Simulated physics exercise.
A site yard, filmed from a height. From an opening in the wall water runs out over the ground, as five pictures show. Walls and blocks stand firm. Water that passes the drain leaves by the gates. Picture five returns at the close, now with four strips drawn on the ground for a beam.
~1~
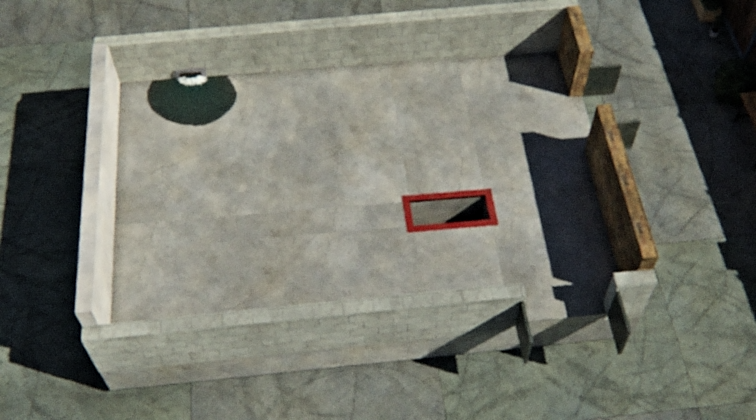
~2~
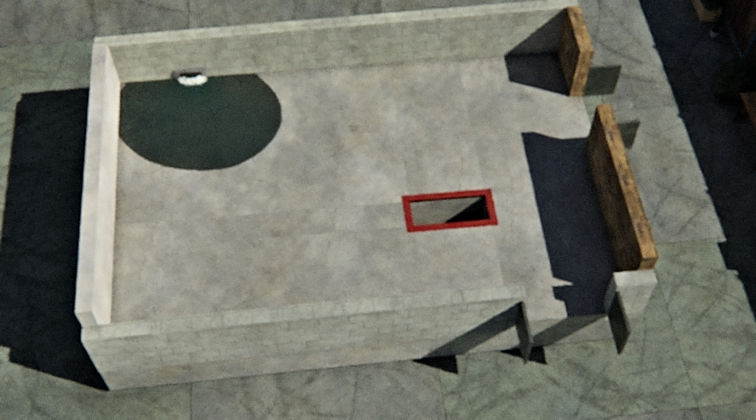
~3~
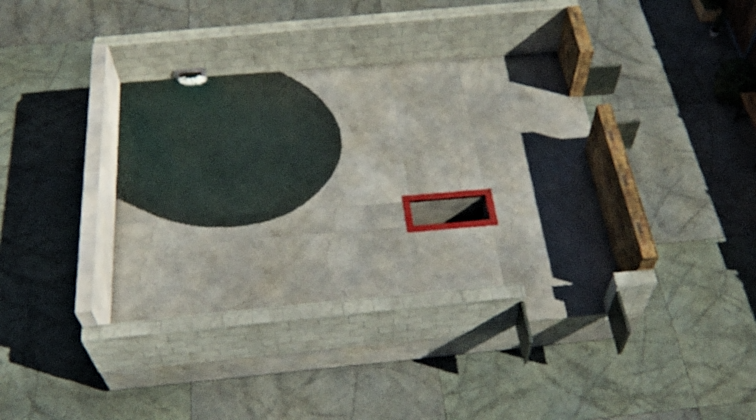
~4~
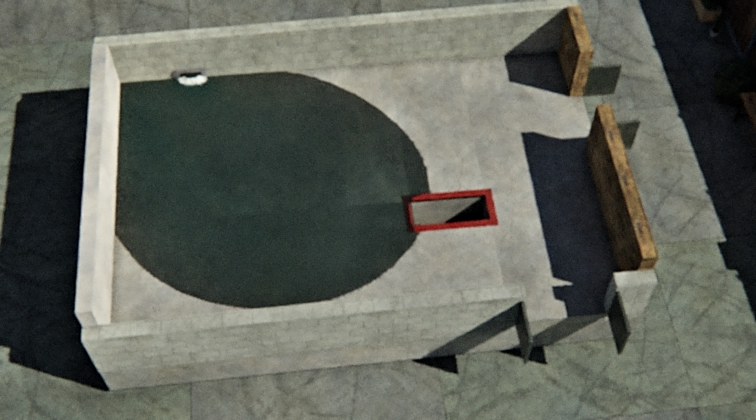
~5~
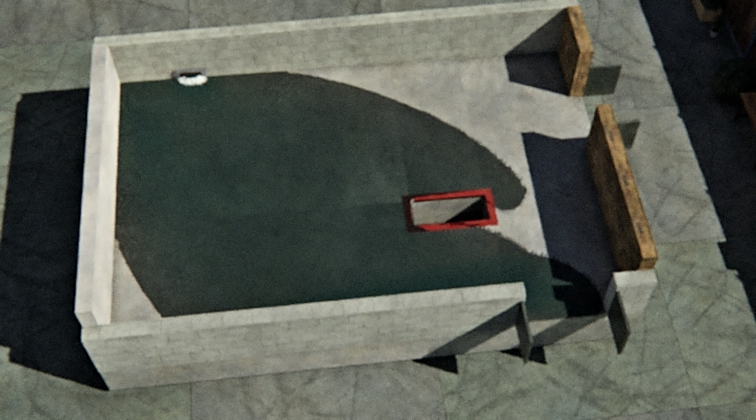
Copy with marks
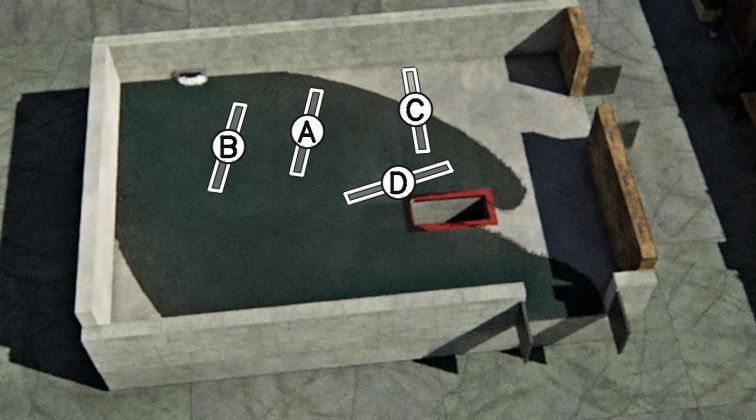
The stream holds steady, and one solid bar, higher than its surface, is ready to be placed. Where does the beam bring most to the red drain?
C works best here.
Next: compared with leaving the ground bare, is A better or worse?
It is worse.
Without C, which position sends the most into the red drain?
Here it is position B.
In white, A from (296, 174) to (316, 90); B from (215, 190) to (240, 104); C from (423, 151) to (409, 69); D from (347, 198) to (449, 166).
If A is chosen, about 8 % of the stream goes into the red drain, about 92 % out by the gates.
If B is chosen, about 12 % of the stream goes into the red drain, about 88 % out by the gates.
If C is chosen, about 24 % of the stream goes into the red drain, about 76 % out by the gates.
If D is chosen, about 6 % of the stream goes into the red drain, about 94 % out by the gates.
